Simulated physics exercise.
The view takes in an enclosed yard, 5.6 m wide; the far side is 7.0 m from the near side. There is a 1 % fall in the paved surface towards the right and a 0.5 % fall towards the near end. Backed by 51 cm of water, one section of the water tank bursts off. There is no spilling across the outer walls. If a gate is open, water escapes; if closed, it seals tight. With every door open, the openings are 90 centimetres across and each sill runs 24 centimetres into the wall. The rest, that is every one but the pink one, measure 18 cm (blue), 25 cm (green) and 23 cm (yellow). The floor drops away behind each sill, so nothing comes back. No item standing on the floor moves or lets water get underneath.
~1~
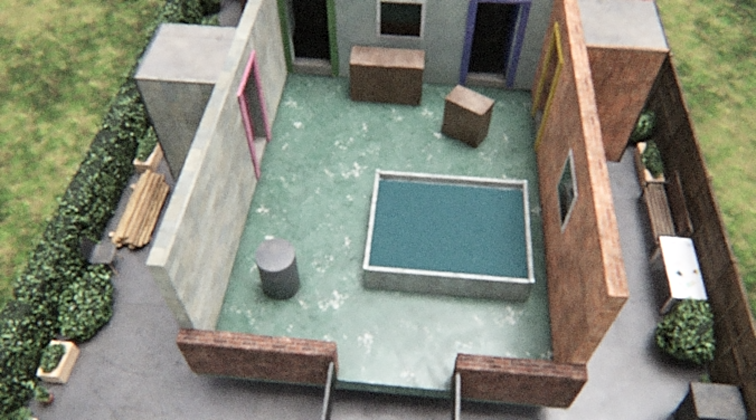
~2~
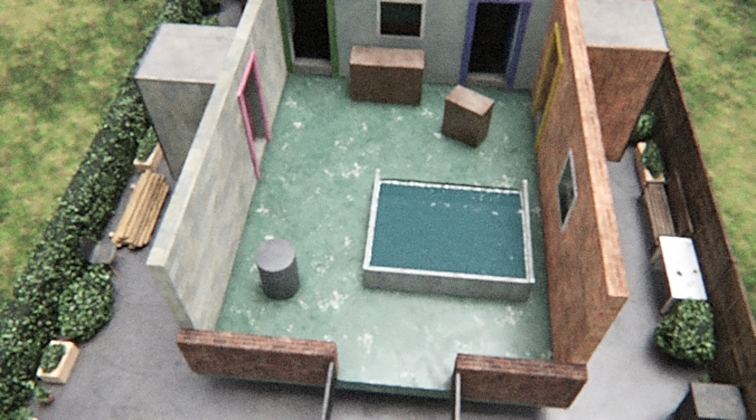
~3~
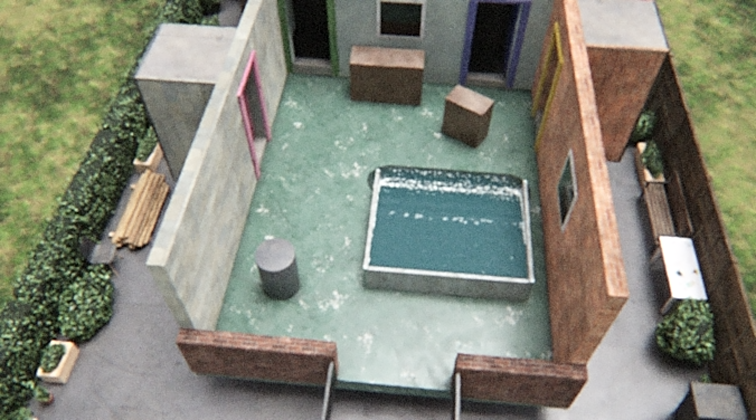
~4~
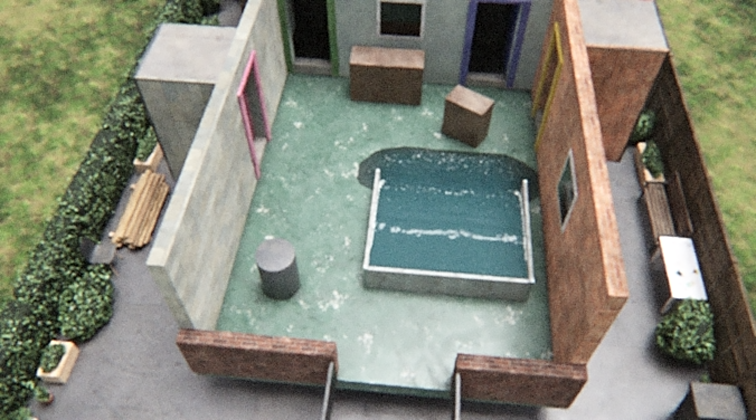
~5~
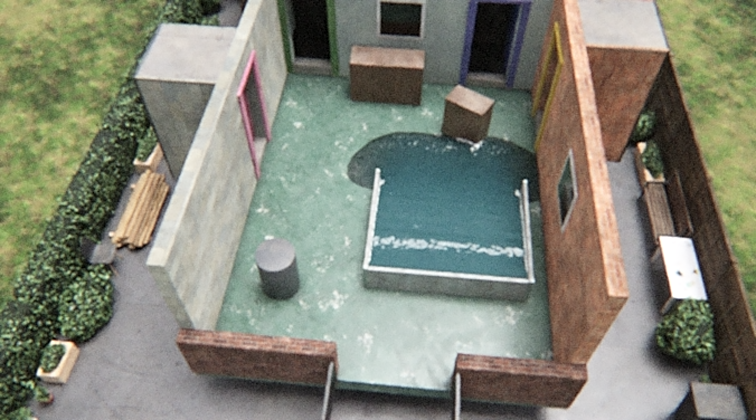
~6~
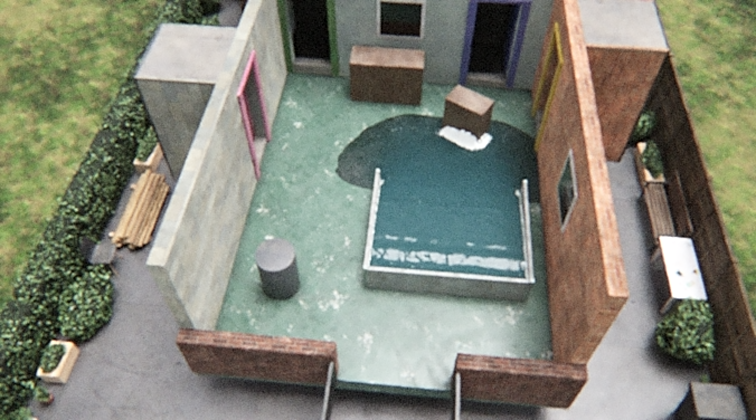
Dark water burst out of the far side of a rectangular tank in a walled yard, then fanned across the pale green floor, spreading both ways and reaching a brown box, where white foam appeared.
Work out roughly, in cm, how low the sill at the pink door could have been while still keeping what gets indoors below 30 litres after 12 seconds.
No lower than about 8 cm.
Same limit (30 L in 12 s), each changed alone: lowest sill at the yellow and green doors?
About 19 cm at yellow and about 12.5 cm at green.
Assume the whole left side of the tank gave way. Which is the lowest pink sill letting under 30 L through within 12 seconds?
About 12.5 centimetres.
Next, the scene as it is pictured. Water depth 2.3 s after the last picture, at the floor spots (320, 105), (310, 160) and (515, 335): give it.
That's 8, 0 and 0 cm, in the order given.
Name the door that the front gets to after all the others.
Coming last is the pink one.
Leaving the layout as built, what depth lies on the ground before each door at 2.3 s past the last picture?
Pink door 2 cm, blue door 27 cm, green door 10 cm, yellow door 20 cm.
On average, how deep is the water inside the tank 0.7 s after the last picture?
Close to 29 cm deep on average.
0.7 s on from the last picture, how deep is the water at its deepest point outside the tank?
Max depth: Near 37 cm.
Then, 0.7 s after the last picture water covers 30 % of the floor, deepest (37 cm) near (410, 107); it has not reached the pink door.
Then, 2.3 s after the last picture water covers 45 % of the floor, deepest (33 cm) near (532, 99); it has not reached the pink door.
Then, 11.3 s after the last picture water covers 95 % of the floor, deepest (17 cm) near (555, 375); 2 cm at the pink door, 0 litres in over its 14 cm sill.
At the pink door as built, the water peaked near 14 cm, 5.3 s after the last picture.
Run again over the same 12 s with other heights there, 44 litres in over 7 cm, 22 litres over 9 cm. The limit of 30 litres is kept from about 8 cm up.
